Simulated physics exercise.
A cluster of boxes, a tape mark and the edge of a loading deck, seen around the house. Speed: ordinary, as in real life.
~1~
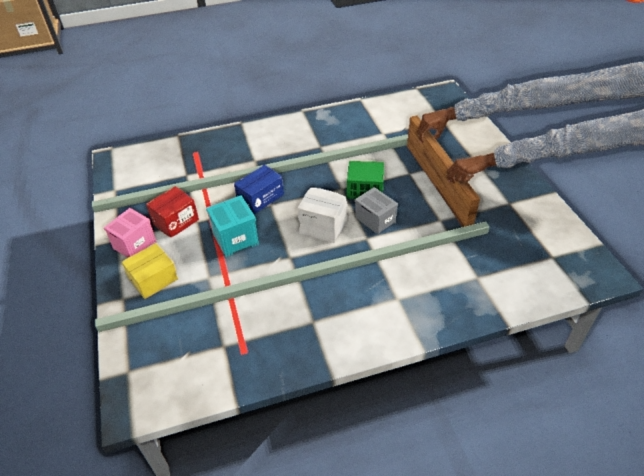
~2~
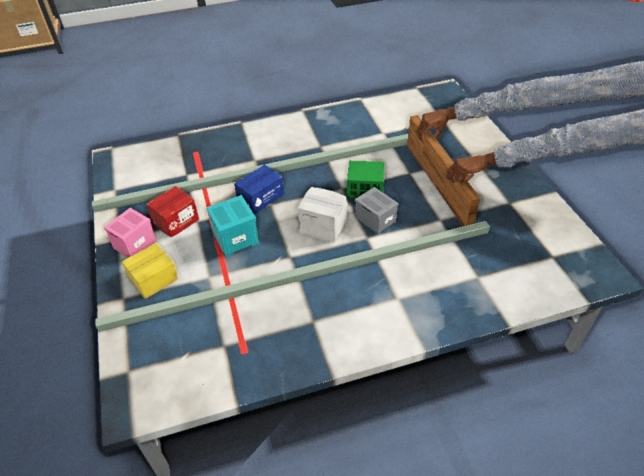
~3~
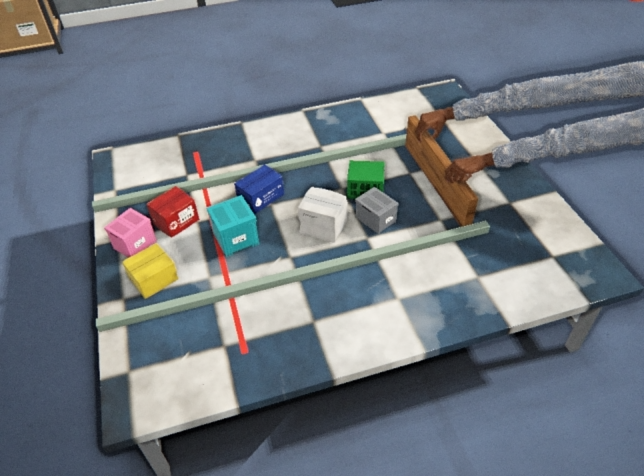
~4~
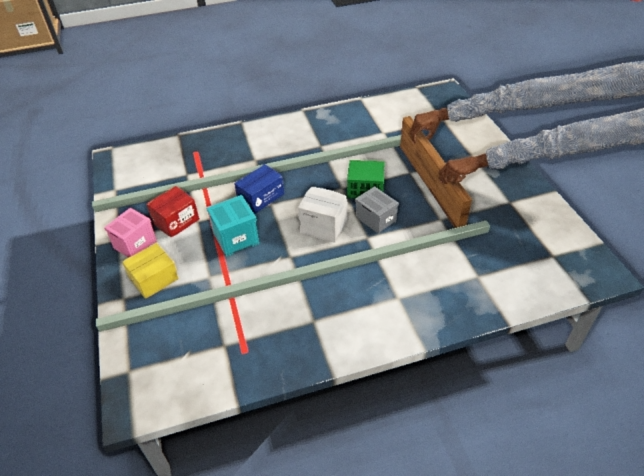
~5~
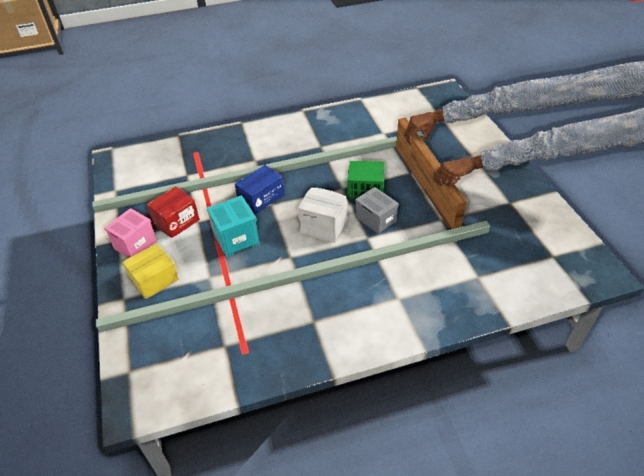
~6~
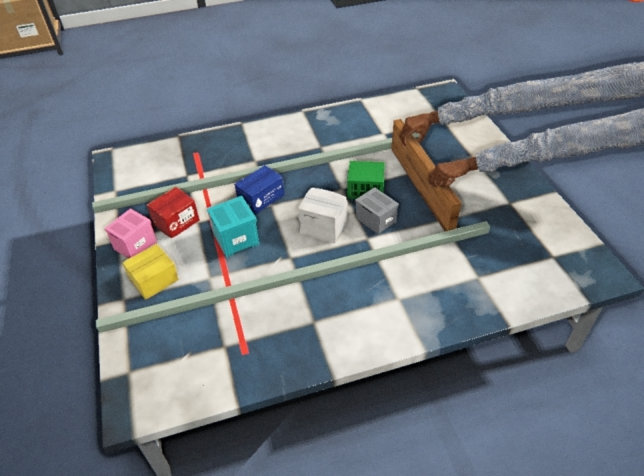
To begin with, eight coloured boxes sit scattered between two pale green rails on a checkered table, some left of a red line, while two hands hold a wooden plank at the right. The hands then slide the plank slowly a short way left towards the grey and green boxes, which stay still.
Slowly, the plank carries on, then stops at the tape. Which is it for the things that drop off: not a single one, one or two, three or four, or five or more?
The number sent down is nothing.
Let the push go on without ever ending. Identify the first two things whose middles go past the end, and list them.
First the yellow parcel, then the pink tote.
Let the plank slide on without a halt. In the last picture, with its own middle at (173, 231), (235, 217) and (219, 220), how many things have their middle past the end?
Taking the places in turn, the counts are 2, 0 and 0.
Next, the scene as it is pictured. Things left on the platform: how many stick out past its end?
Number: 0.
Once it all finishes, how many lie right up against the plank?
The count in contact is 3.
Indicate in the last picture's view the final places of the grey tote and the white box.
Final positions - grey tote around (205, 249), white box around (175, 274).
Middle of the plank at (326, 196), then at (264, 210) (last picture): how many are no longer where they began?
Tally: 3; 5.
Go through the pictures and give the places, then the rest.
In the first frame, pink tote (131, 235); yellow parcel (151, 271); red parcel (173, 212); plank (440, 170); tape (216, 236).
In the second frame, yellow parcel (151, 270); turquoise tote (233, 226).
In the third frame, red parcel (174, 212); white box (323, 215).
In the fourth frame, pink tote (131, 235); green crate (366, 180).
In the fifth frame, yellow parcel (151, 271); grey tote (376, 211).
In the sixth frame, pink tote (132, 236); yellow parcel (151, 271); red parcel (174, 213); plank (423, 173); tape (216, 236).
A little later, none off yet; pink tote at rest near (132, 236); yellow parcel at rest near (151, 271); red parcel at rest near (174, 213).
When it is over, the number that fall off is zero.
